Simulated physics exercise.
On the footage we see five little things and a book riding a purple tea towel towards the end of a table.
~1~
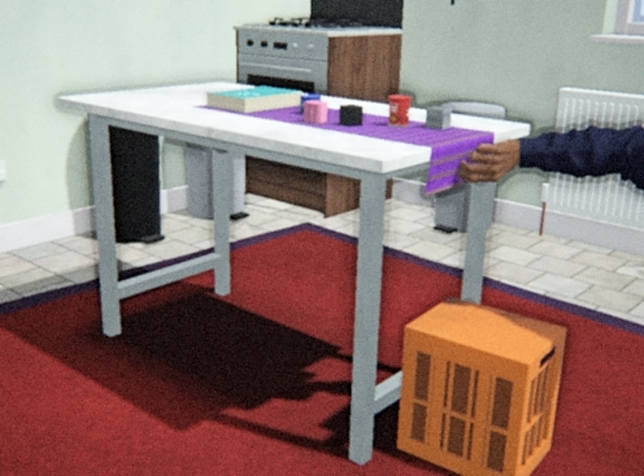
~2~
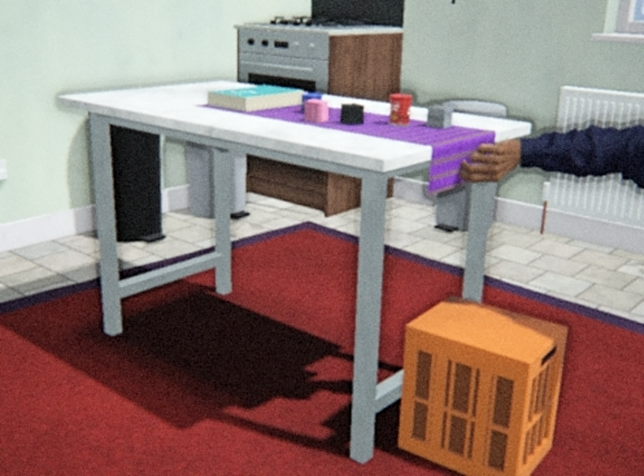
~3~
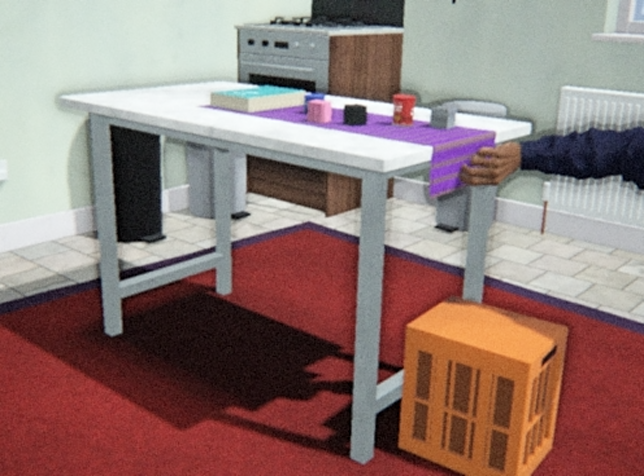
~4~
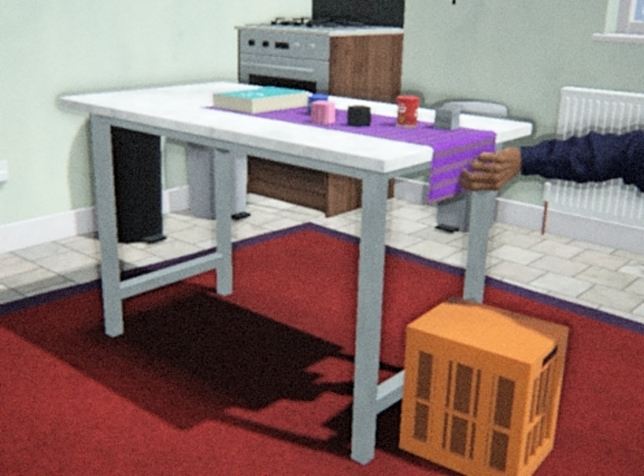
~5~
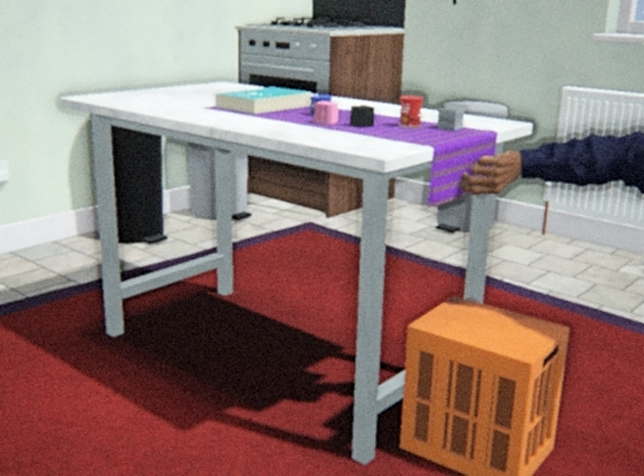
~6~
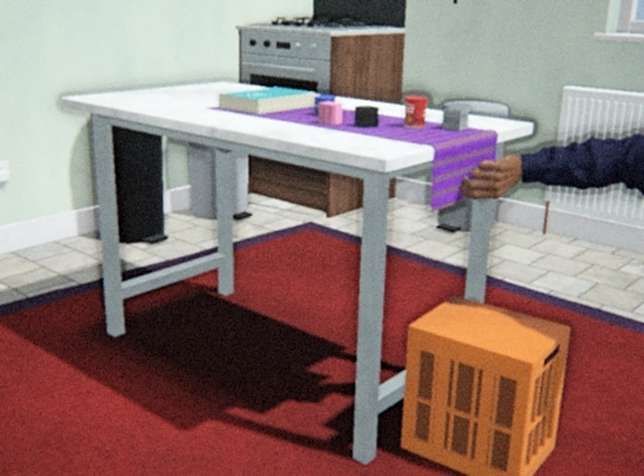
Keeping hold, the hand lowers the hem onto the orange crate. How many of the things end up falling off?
The top is going to lose three items.
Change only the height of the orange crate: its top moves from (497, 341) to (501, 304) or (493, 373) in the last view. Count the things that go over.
It comes to 2 and 4 over the edge.
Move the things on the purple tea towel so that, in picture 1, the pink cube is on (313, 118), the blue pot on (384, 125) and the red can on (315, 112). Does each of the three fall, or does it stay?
In the end the pink cube rides it out, while the blue pot gets dislodged and the red can rides it out.
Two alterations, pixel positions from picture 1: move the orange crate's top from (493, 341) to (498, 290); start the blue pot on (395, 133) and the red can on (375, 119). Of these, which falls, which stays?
Blue pot: Lost; red can: Safe.
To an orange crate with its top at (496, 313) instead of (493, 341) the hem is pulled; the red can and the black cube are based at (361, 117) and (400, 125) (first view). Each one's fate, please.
The red can stays aboard; the black cube is lost.
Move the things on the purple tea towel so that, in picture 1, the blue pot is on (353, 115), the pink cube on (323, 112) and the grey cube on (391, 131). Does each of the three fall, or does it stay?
Blue pot: Still on; pink cube: Still on; grey cube: Off.
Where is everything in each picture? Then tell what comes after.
Hem (426, 195); grey cube (439, 108); red can (400, 97); black cube (351, 105); pink cube (316, 102); blue pot (311, 96); top of the crate (493, 341), in the first frame.
Hem (428, 195); grey cube (440, 107), in the second frame.
Hem (431, 199); red can (404, 96), in the third frame.
Hem (428, 204); black cube (360, 106); top of the crate (495, 341), in the fourth frame.
Hem (427, 207); pink cube (327, 103), in the fifth frame.
Hem (432, 213); grey cube (456, 109); red can (416, 98); black cube (367, 106); pink cube (331, 103); blue pot (325, 97), in the sixth frame.
Early on, hem near (459, 278); grey cube and red can gone.
Midway, hem on the crate; grey cube, red can and black cube gone.
Finally, hem on the crate; grey cube, red can and black cube gone. The count of fallen things is three.
